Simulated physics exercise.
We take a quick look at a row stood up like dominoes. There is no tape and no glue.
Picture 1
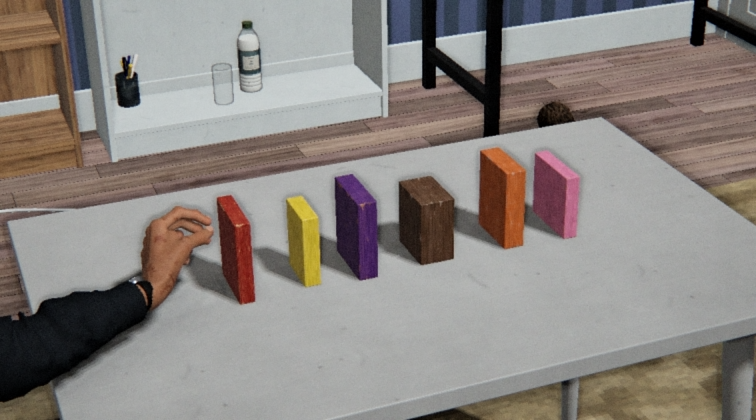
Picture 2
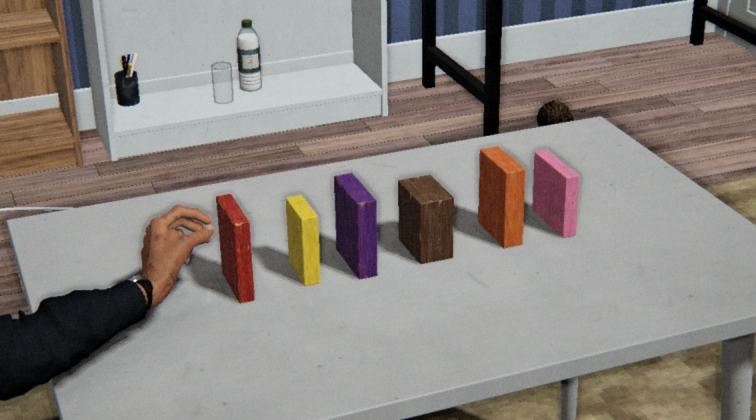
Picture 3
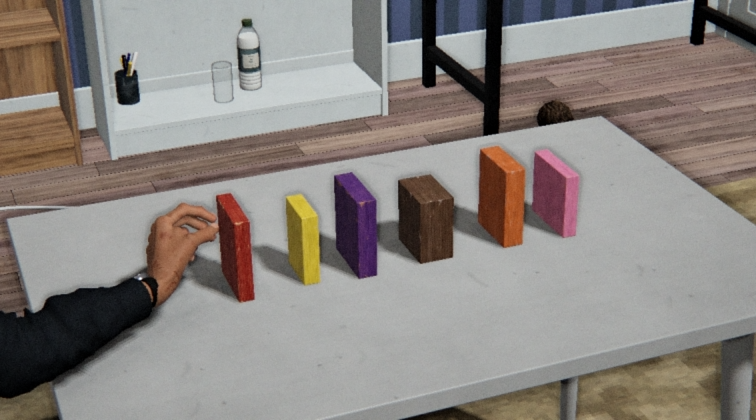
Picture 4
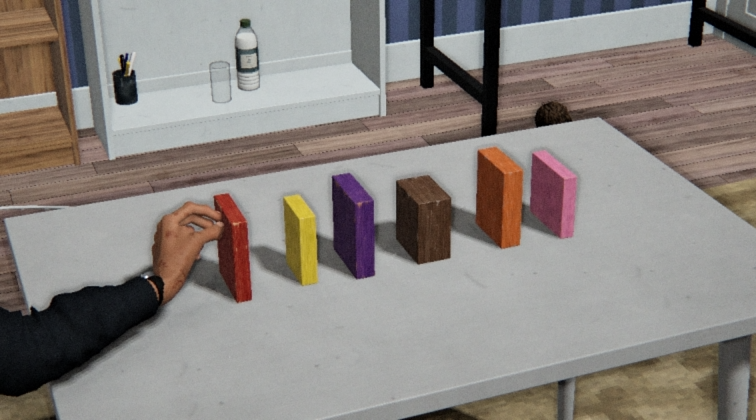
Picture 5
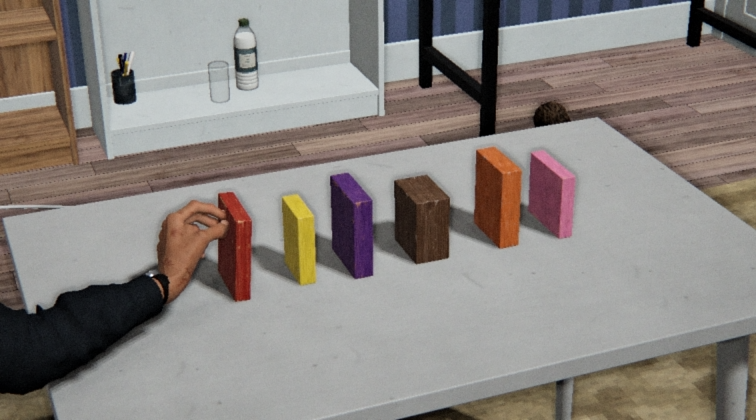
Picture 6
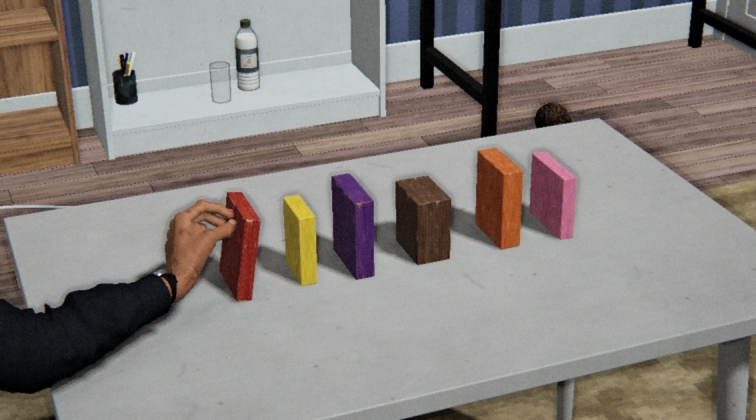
A hand moves right to the red block and tilts it slightly toward the yellow one.
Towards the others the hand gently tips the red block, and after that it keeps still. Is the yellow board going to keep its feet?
It comes down.
Then, 0.20 s after the last picture, red block 29° over.
Then, 0.40 s after the last picture, red block 63° over; yellow board tipped 35° from how it was near (324, 238); purple board tipped 8° from how it was.
Then, 0.50 s after the last picture, red block 69° over; yellow board tipped 50° from how it was near (332, 240); purple board tipped 27° from how it was.
Then, 0.60 s after the last picture, red block 71° over; yellow board tipped 55° from how it was near (335, 242); purple board tipped 33° from how it was.
At rest, tipped over on the table, yellow board; left askew, purple board; the other 2 in place. Seen from the same camera at the end, yellow board near (335, 242).
